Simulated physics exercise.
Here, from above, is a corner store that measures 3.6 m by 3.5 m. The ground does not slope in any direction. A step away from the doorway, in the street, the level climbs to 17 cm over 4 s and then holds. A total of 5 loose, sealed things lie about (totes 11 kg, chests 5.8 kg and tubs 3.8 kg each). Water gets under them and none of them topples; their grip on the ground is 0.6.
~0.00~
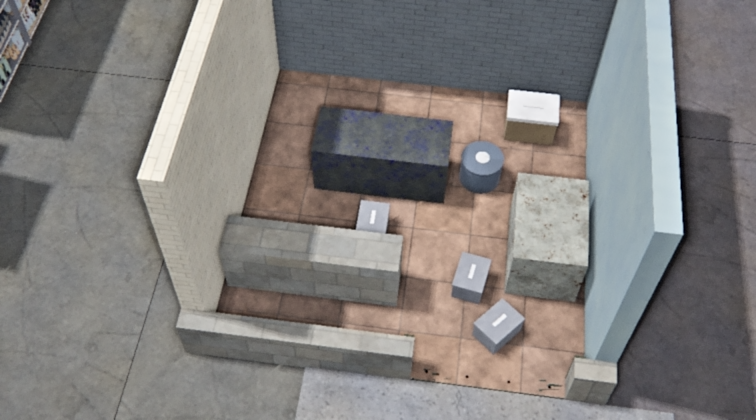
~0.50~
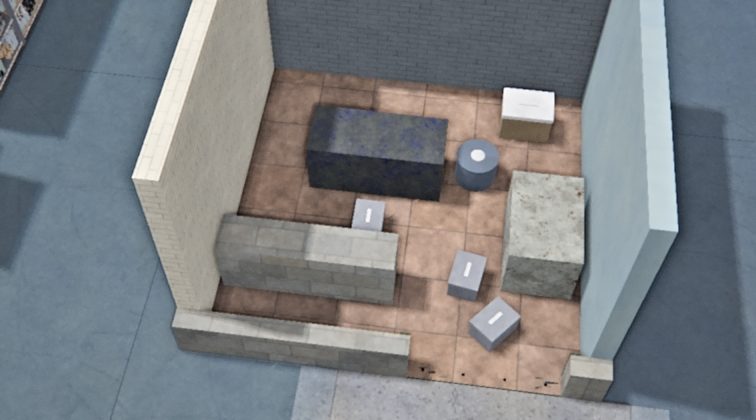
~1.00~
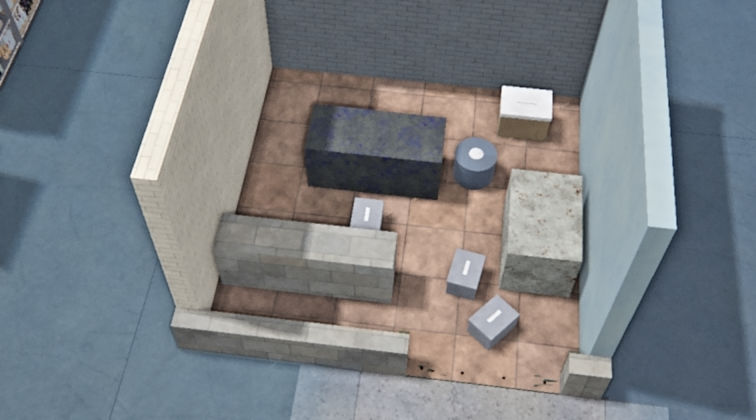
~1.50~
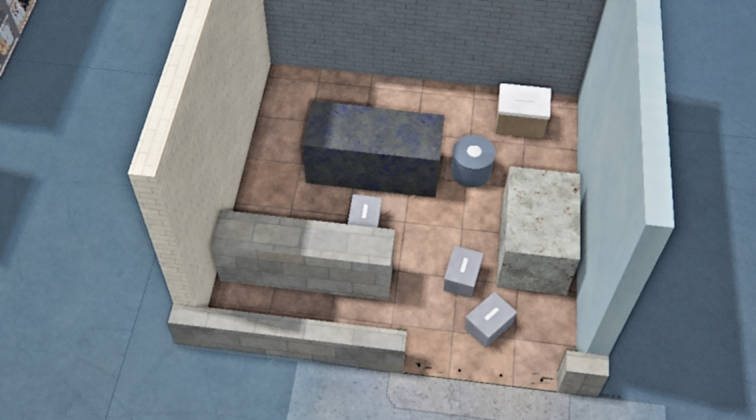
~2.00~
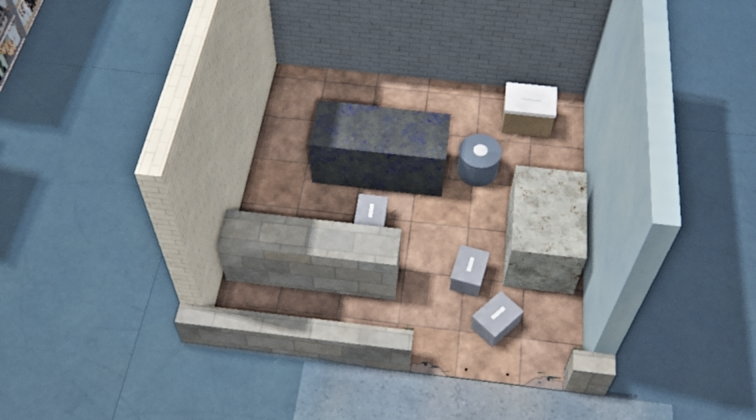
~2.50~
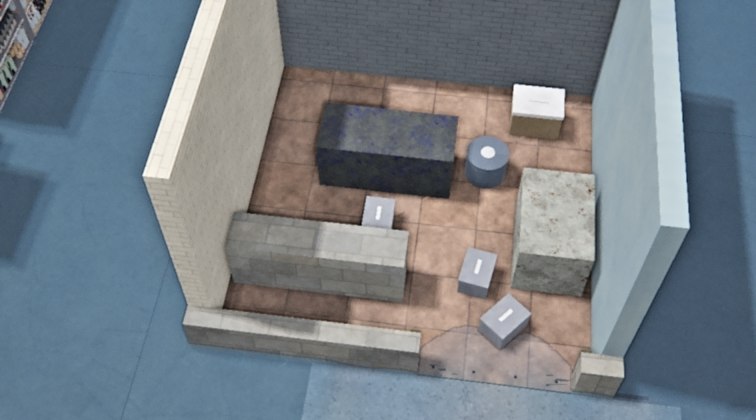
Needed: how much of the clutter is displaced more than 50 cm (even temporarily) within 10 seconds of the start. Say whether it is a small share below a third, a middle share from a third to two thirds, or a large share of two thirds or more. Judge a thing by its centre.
A large share, two thirds or more.
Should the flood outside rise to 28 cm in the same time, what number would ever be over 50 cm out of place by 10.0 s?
Count: 5.
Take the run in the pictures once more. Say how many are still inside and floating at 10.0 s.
At that time, 4.
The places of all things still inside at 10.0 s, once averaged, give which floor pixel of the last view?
Centre of the remaining things: Roughly (454, 149).
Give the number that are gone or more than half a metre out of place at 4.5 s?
The answer is 0.
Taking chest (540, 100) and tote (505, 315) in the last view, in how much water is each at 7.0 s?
Some 3 cm at the first, some 10 cm at the second.
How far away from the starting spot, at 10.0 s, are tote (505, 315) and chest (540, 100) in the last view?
The first is 200 cm from its start, the second 60 cm.
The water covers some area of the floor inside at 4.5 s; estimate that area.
The covered patch comes to about 3.0 m2.
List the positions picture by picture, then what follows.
The first picture shows a tote at (373, 218) rests on the ground; a tote at (499, 321), on the bottom; water covers 0.0 m2; 0 of 5 have shifted.
The second picture shows a tote at (369, 216), on the bottom; a tote at (495, 319) rests on the ground; water covers 0.0 m2; 0 of 5 have shifted.
The third picture shows a tote at (367, 215), on the bottom; a tote at (494, 317), on the bottom; water covers 0.0 m2; 0 of 5 have shifted.
The fourth picture shows a tote at (365, 212), on the bottom; a tote at (492, 314) rests on the ground; water covers 0.0 m2; 0 of 5 have shifted.
The fifth picture shows a tote at (371, 211), on the bottom; a tote at (498, 314) rests on the ground; 0.0 m2 under water; 0 of 5 have shifted.
The sixth picture shows a tote at (379, 214) rests on the ground; a tote at (506, 316), on the bottom; 0.3 m2 under water; 0 of 5 have shifted.
After 3.5 s 0 of 5 are over 50 cm from their spots; 0 afloat.
After 4.5 s 0 of 5 are over 50 cm from their spots; 1 afloat.
After 7.0 s 2 of 5 are over 50 cm from their spots; 1 afloat.
After 10.0 s 5 of 5 are over 50 cm from their spots, and 5 have been at some point; 4 afloat.
